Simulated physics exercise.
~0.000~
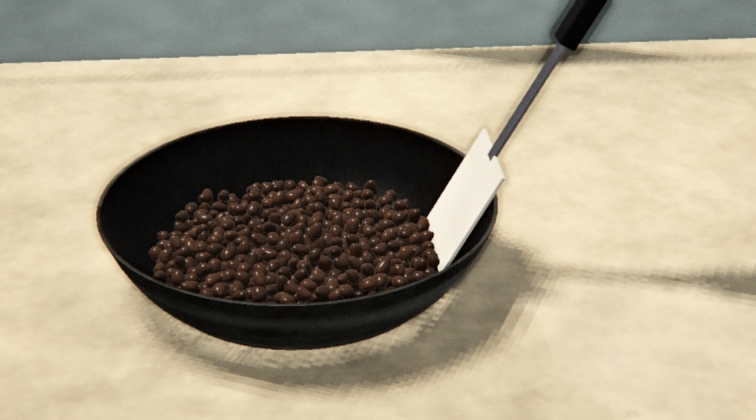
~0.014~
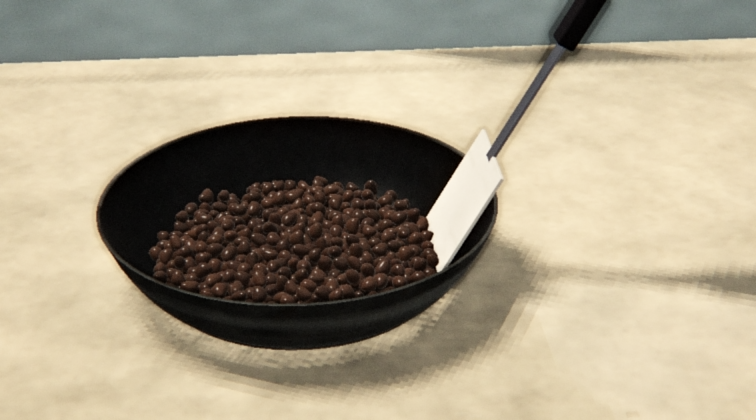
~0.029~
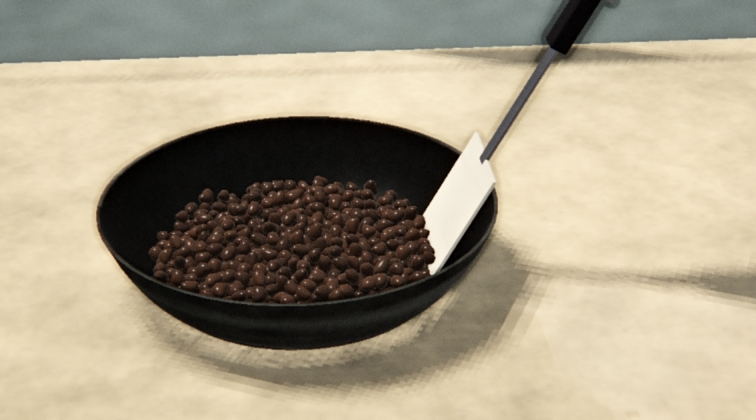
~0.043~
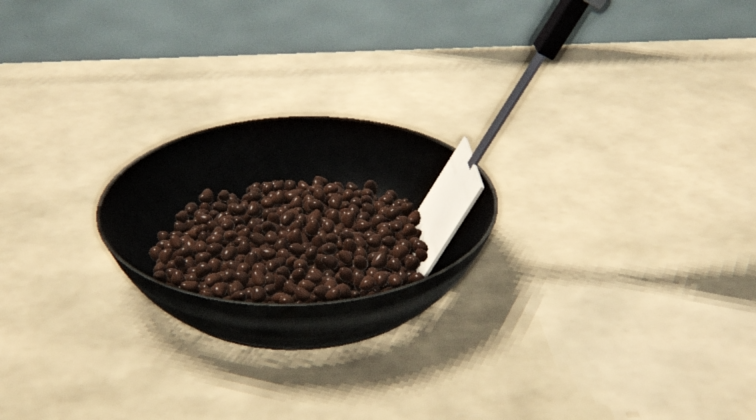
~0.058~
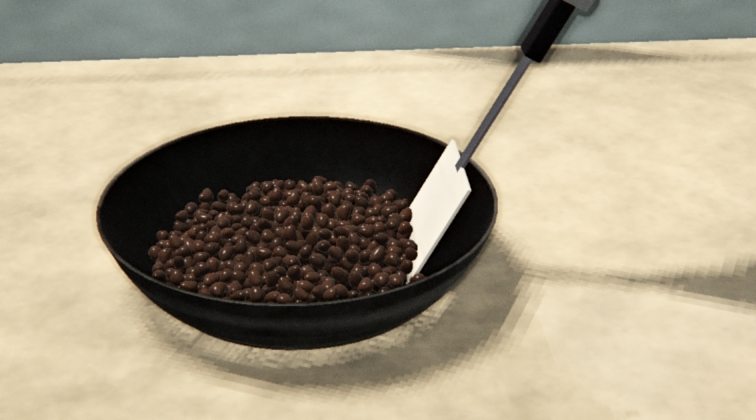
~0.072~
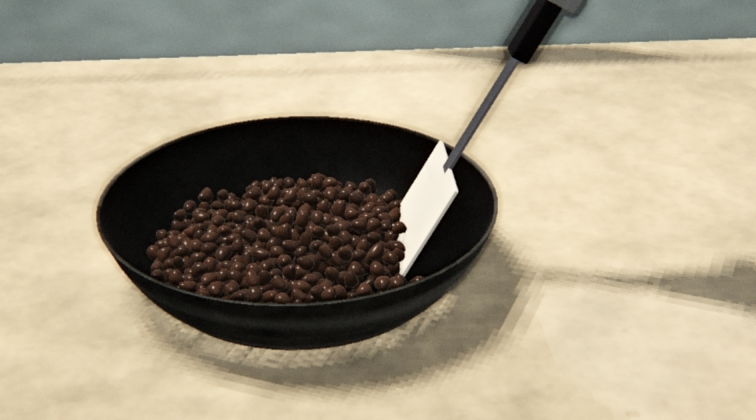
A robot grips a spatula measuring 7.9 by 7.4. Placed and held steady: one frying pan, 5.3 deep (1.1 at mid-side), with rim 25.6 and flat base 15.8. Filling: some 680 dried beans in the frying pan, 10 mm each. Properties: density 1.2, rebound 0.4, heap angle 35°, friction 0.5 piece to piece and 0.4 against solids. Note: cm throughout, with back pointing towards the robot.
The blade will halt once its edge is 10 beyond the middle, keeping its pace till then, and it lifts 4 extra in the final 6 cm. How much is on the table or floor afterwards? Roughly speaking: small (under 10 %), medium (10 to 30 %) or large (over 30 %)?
Roughly, medium, from 10 to 30 %.
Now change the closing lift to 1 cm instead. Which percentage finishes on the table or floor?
Result: Approx. 25 %.
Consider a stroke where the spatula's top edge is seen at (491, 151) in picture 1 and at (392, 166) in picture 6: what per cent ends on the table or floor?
Roughly 25 percent ends up there.
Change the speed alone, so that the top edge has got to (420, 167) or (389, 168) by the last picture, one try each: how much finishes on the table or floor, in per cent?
That comes to some 25 and some 30 percent, in that order.
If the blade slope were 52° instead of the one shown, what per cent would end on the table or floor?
It would then be close to 20 %.
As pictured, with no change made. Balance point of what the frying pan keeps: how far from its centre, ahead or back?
Forward offset: Roughly 3.5 cm.
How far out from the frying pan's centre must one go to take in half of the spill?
About 22 cm out from the centre.
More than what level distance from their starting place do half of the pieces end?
Around 4 cm, measured level.
By 0.18 s, sloping 61°, highest piece 4 above the table; 685 in the frying pan.
By 0.28 s, sloping 61°, highest piece 7 above the table; 685 in the frying pan.
By 0.53 s, sloping 61°, highest piece 9 above the table; 557 in the frying pan, 92 on the table or floor, 36 on the blade or in flight.
By 1.58 s, sloping 61°, highest piece 6 above the table; 557 in the frying pan, 128 on the table or floor.
Final count, 557 in the frying pan, 128 on the table or floor. That is 19 % on the table or floor.
